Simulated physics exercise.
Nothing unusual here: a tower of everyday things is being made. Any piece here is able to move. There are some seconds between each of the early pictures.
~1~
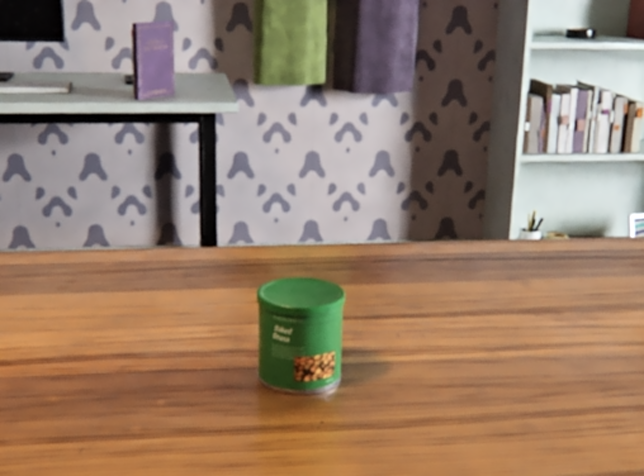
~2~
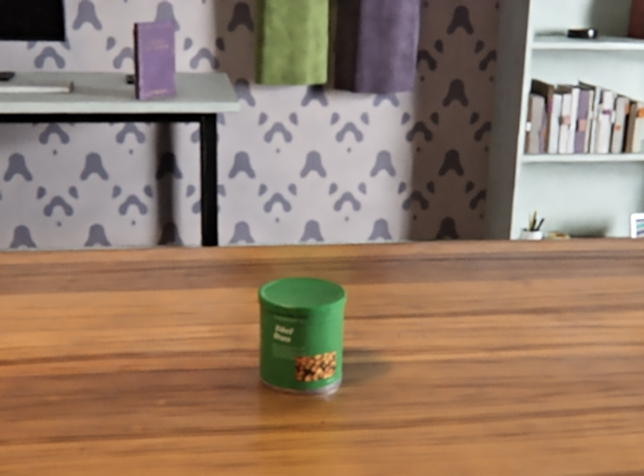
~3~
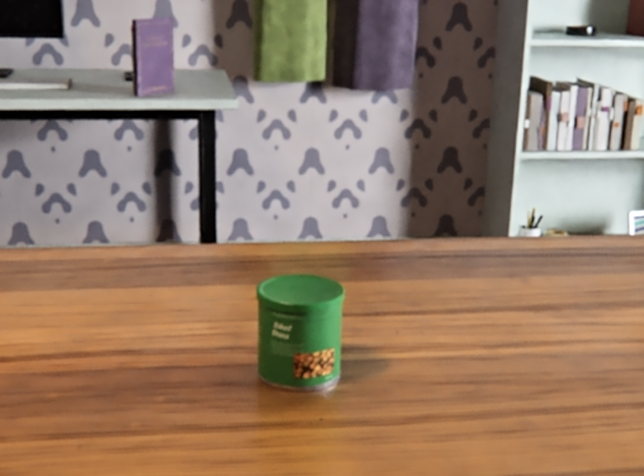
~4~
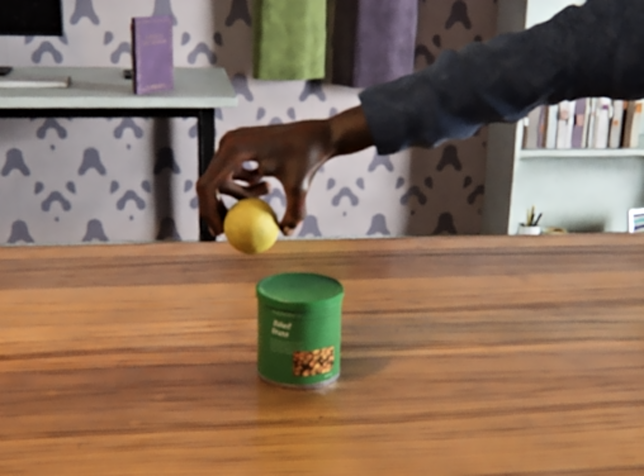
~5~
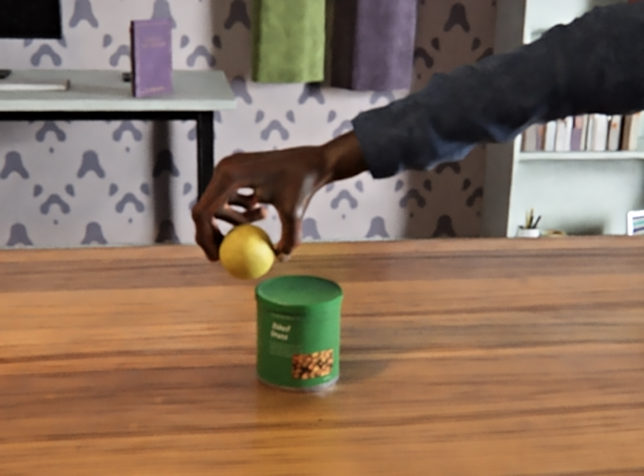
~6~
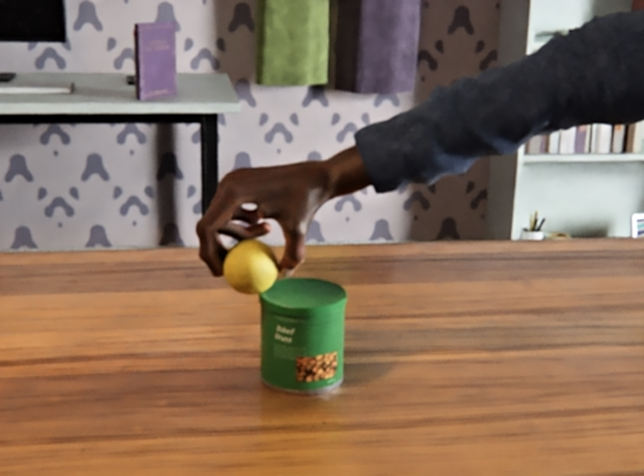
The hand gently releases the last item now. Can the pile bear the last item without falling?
I predict a tumble.
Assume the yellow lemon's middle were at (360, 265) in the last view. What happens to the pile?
In the end the pile crashes down.
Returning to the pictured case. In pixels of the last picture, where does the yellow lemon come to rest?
At about (204, 356).
Then, 0.30 s past the last view, yellow lemon now fallen.
Then, 0.40 s past the last view, things are still on the move.
Finally, fallen, yellow lemon; green pot still in place. Final places as the last picture's camera would see them, yellow lemon near (203, 356). The pile gives way.
